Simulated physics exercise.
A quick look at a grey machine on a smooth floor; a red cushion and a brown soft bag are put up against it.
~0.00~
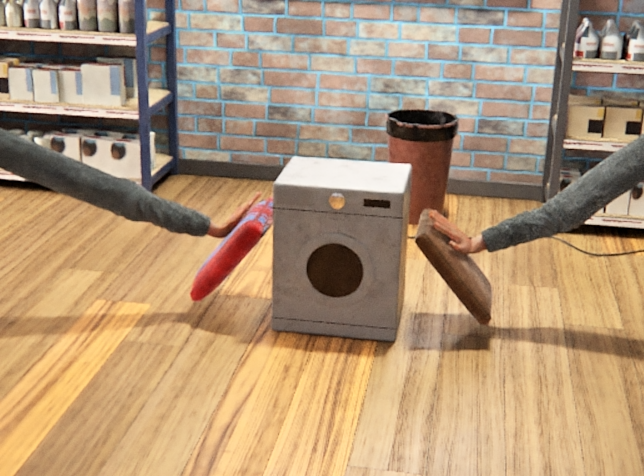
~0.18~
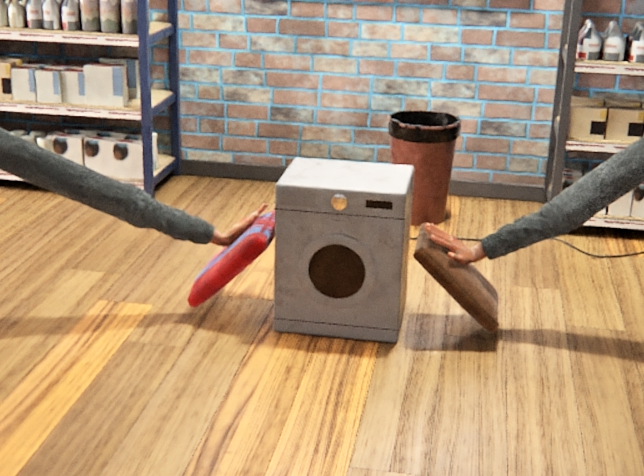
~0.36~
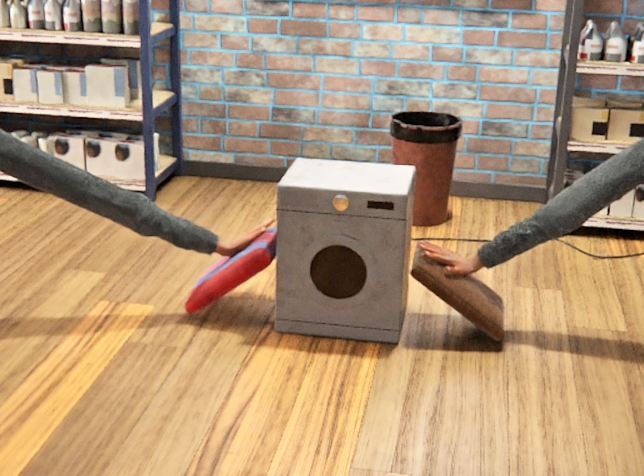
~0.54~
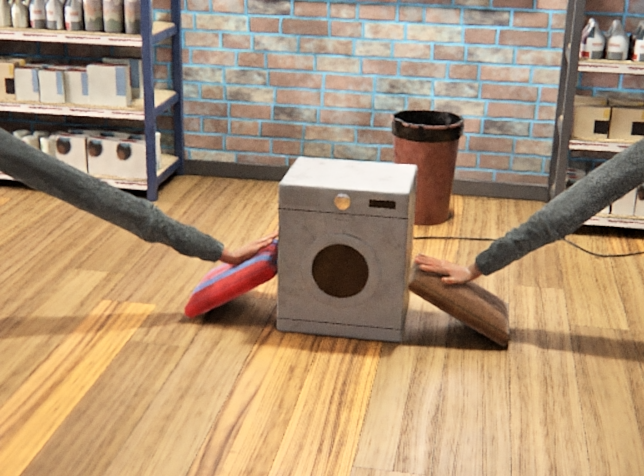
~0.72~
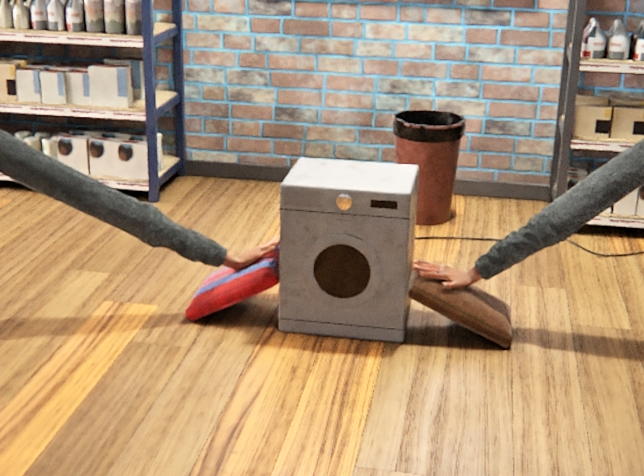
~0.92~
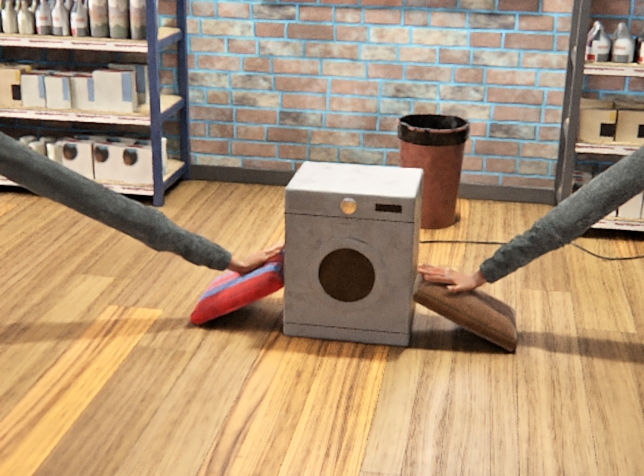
In a room with shelves and a brick wall, two hands lowered a red cushion on the left and a brown soft bag on the right from steep leans to low slants against a grey machine.
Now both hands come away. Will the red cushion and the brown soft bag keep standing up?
Here is what happens: The red cushion falls down; the brown soft bag falls down.
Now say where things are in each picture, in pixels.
In the first picture, cushion foot (195, 298), head (256, 229); soft bag foot (485, 323), head (420, 239).
In the second picture, cushion foot (192, 303); soft bag foot (493, 330).
In the third picture, cushion foot (189, 310); soft bag foot (500, 337).
In the fourth picture, cushion foot (188, 313); soft bag foot (505, 341).
In the fifth picture, cushion foot (189, 316); soft bag foot (508, 343).
In the sixth picture, cushion foot (194, 320), head (279, 284), at a low slant; soft bag foot (513, 347), head (416, 296), at a low slant.
By 1.14 s, cushion slipping down near (244, 290); soft bag flat on the floor near (468, 320).
By 1.30 s, cushion flat on the floor near (242, 301); soft bag flat on the floor near (470, 322).
When it is over, cushion flat on the floor near (242, 301); soft bag flat on the floor near (470, 322). The red cushion slides down flat and the brown soft bag slips and lies down.
